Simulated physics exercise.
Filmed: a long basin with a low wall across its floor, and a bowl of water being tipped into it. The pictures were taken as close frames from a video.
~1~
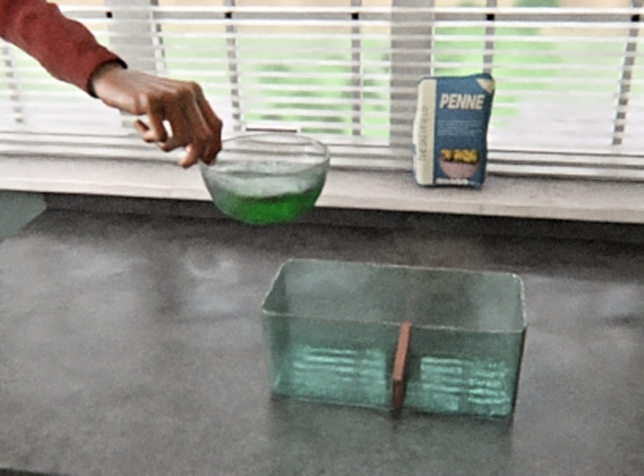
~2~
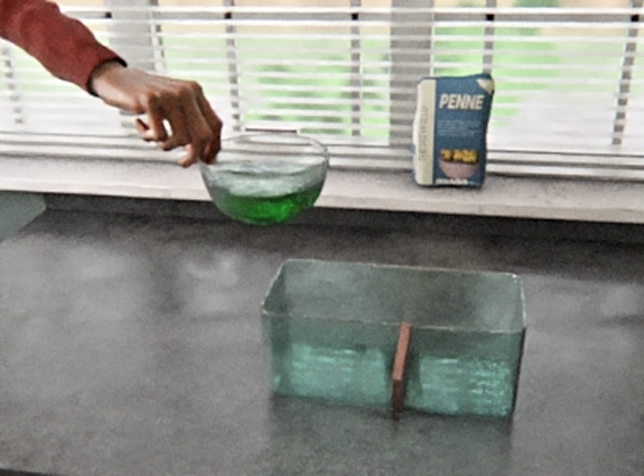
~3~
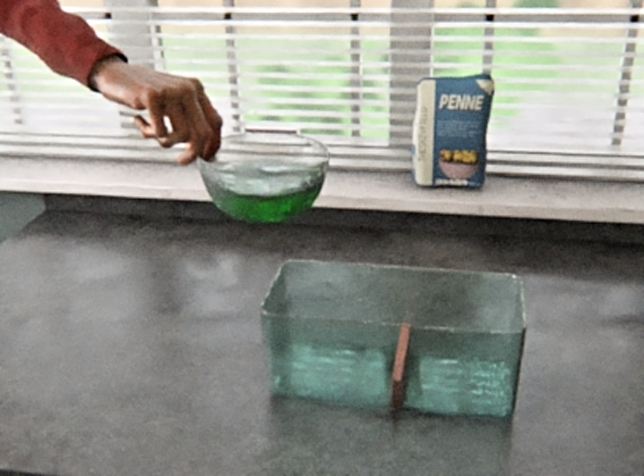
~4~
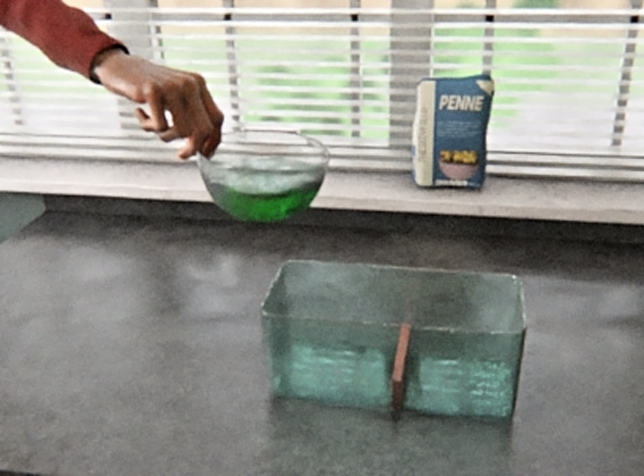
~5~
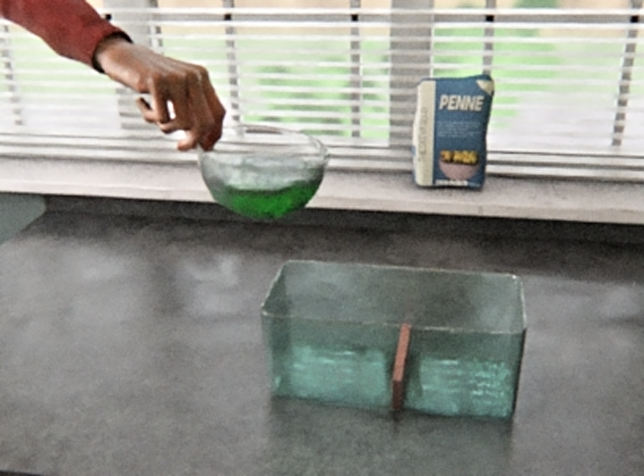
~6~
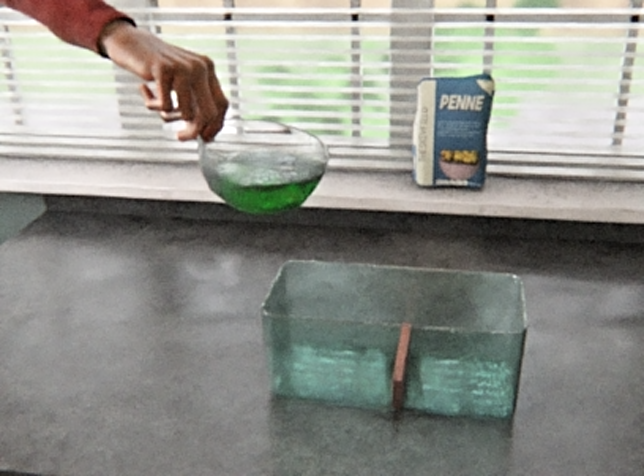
A glass bowl of green liquid, held by a hand in a red sleeve, stayed nearly level above a clear divided basin, then tilted slightly to the right as the hand rose a little.
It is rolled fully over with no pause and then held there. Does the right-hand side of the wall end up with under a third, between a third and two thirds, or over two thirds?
Honestly, the portion right of the wall rises beyond two thirds.
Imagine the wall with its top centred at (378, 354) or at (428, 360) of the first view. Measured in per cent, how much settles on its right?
Try 1: About 85 percent; try 2: About 50 percent.
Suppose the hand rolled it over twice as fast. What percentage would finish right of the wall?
About 65 per cent.
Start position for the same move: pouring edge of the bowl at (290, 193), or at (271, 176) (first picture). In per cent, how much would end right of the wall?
In order, some 5 and 5 percent.
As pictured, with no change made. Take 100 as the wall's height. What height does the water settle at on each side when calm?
Levels: Left around 10 per cent, right around 60 per cent.
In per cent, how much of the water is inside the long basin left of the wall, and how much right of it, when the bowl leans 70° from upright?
Roughly 5 per cent on the left, roughly 0 per cent on the right.
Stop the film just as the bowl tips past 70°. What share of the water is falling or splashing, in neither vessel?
Near 40 %.
A moment on, the bowl is tipped part way and 58 per cent is still to pour, 3 is left of the wall and 0 right of it.
Next, the bowl is tipped right over and 1 per cent is still to pour, 10 is left of the wall and 70 right of it.
Then the bowl is tipped right over and 0 per cent is still to pour, 13 is left of the wall and 85 right of it.
Later the bowl is tipped right over and 0 per cent is still to pour, 13 is left of the wall and 85 right of it.
Finally, 13 per cent lies left of the wall, 85 right of it and 2 outside.
